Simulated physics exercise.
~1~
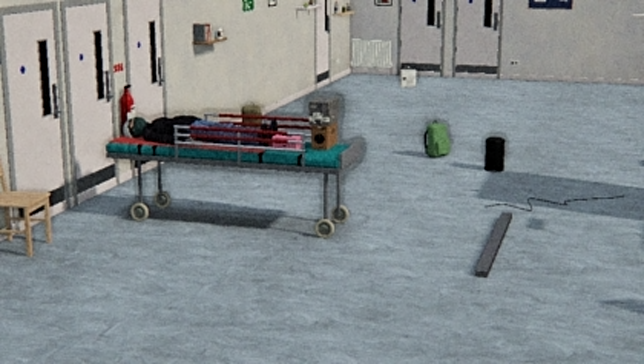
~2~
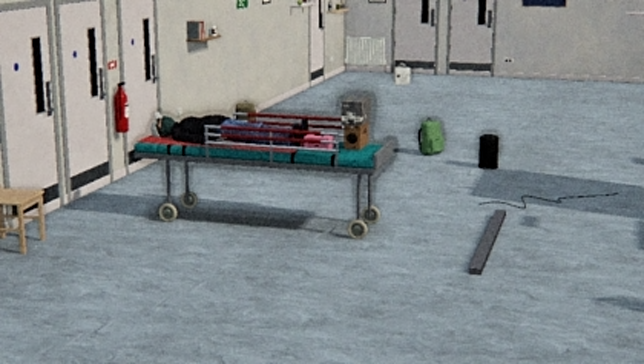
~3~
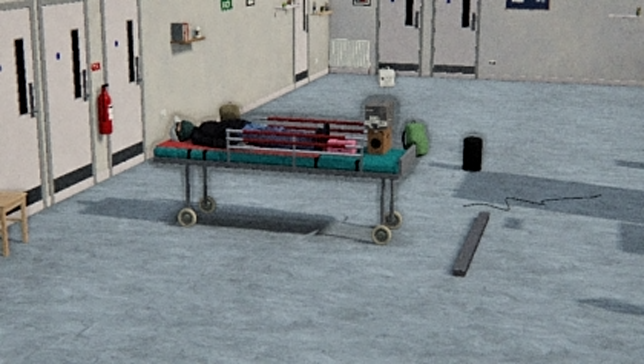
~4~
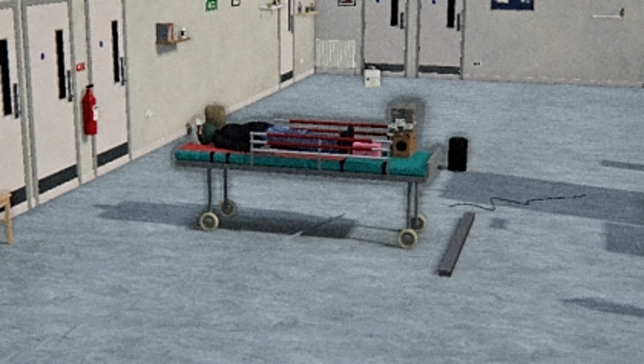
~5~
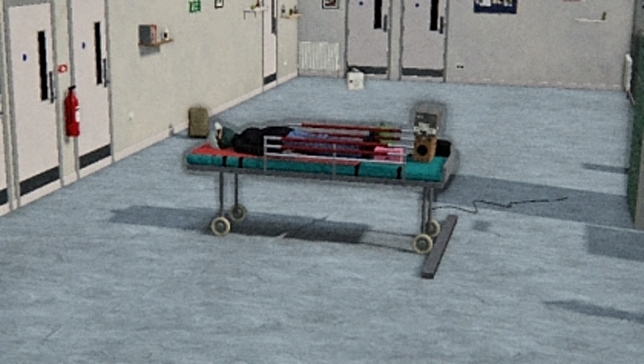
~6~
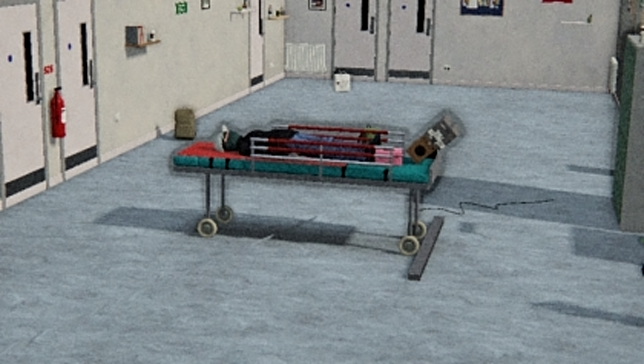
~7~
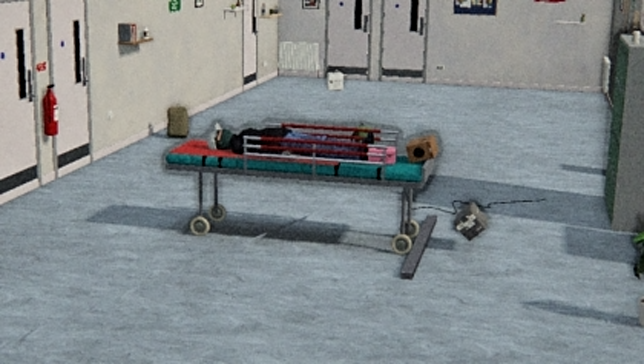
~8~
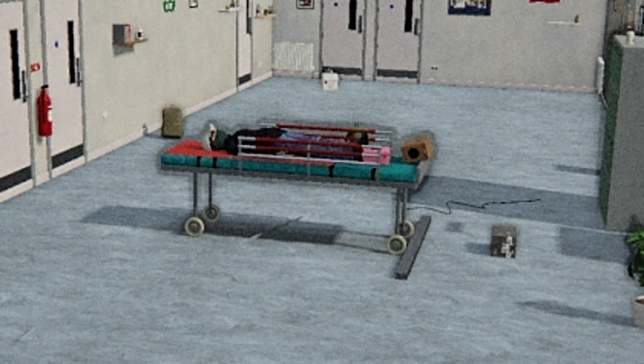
We see a wheeled stretcher carrying a limp person and loose items roll right across a corridor floor and stop at a low sill. A grey box tumbles off the right end onto the floor, while a brown monitor tips onto its side and stays aboard with the pink case.
